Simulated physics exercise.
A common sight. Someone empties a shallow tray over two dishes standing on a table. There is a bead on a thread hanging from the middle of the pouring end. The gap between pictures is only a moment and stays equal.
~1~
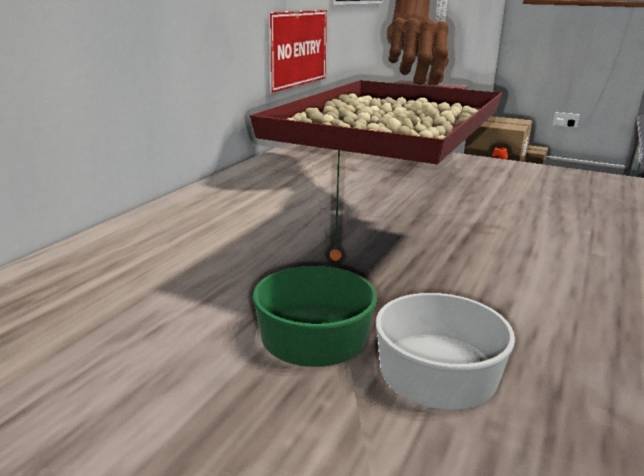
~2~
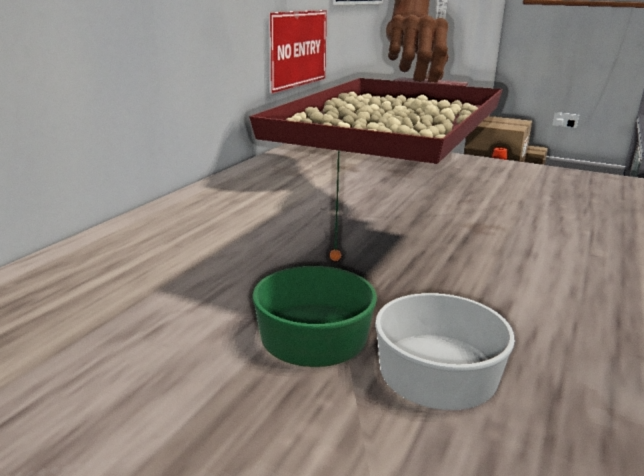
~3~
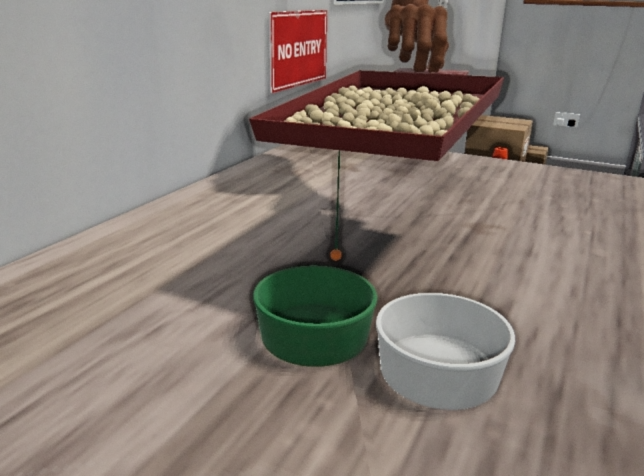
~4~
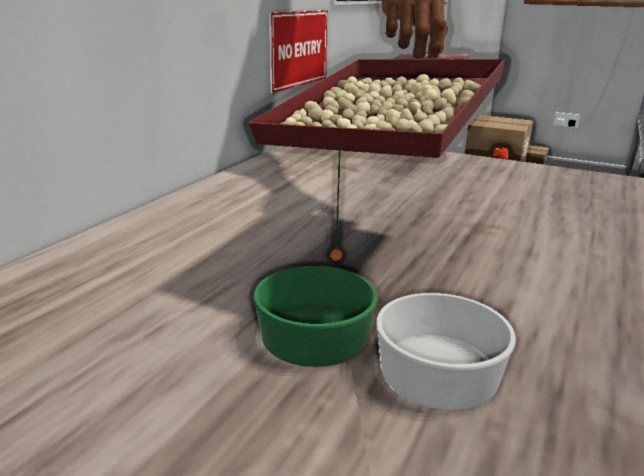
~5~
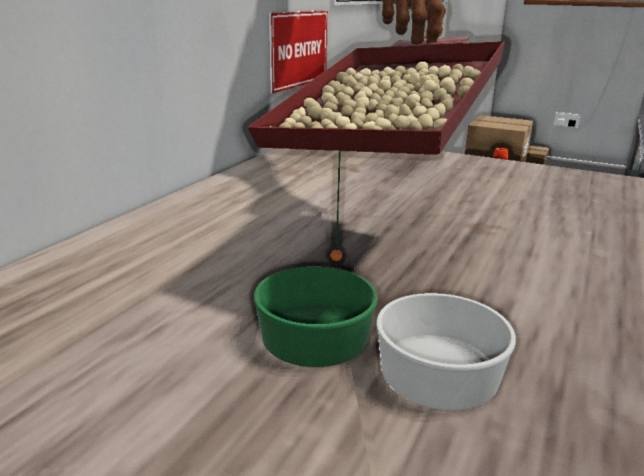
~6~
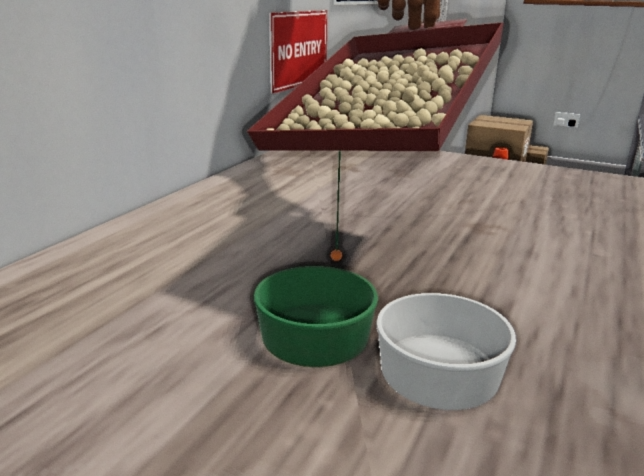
A dark red tray of pale, round nuts tilted gradually as its far end rose toward a brown hand, while the green and white bowls and the hanging bead below stayed practically still.
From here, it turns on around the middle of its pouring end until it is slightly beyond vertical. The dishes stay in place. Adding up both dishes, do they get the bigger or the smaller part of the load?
They get the smaller part.
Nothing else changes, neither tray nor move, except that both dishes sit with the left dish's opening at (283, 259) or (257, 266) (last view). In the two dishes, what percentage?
In the first position around 40 percent, in the second around 70 percent.
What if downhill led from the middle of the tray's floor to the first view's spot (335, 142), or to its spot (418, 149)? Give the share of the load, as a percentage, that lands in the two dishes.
Roughly 50 % in the first case and 60 % in the second.
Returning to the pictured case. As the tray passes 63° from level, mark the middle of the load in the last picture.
Around (327, 74).
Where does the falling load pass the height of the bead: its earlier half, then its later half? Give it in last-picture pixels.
About (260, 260) to begin with, then about (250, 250).
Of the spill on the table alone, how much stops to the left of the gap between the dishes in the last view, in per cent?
Close to 100 %.
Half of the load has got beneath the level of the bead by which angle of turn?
Near 115 degrees.
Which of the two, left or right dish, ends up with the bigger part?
It is the left dish.
Soon after the last picture, tray tipped steeply; nearly all on the tray; a stray few outside both; a stray few in the air.
A little later, tray tipped past a quarter turn; nearly all on the tray; a stray few outside both.
Later still, tray tipped past a quarter turn; about a third in the left dish; about two thirds outside both.
At rest, tray tipped past a quarter turn; none in the right dish; about a third in the left dish; about two thirds outside both.
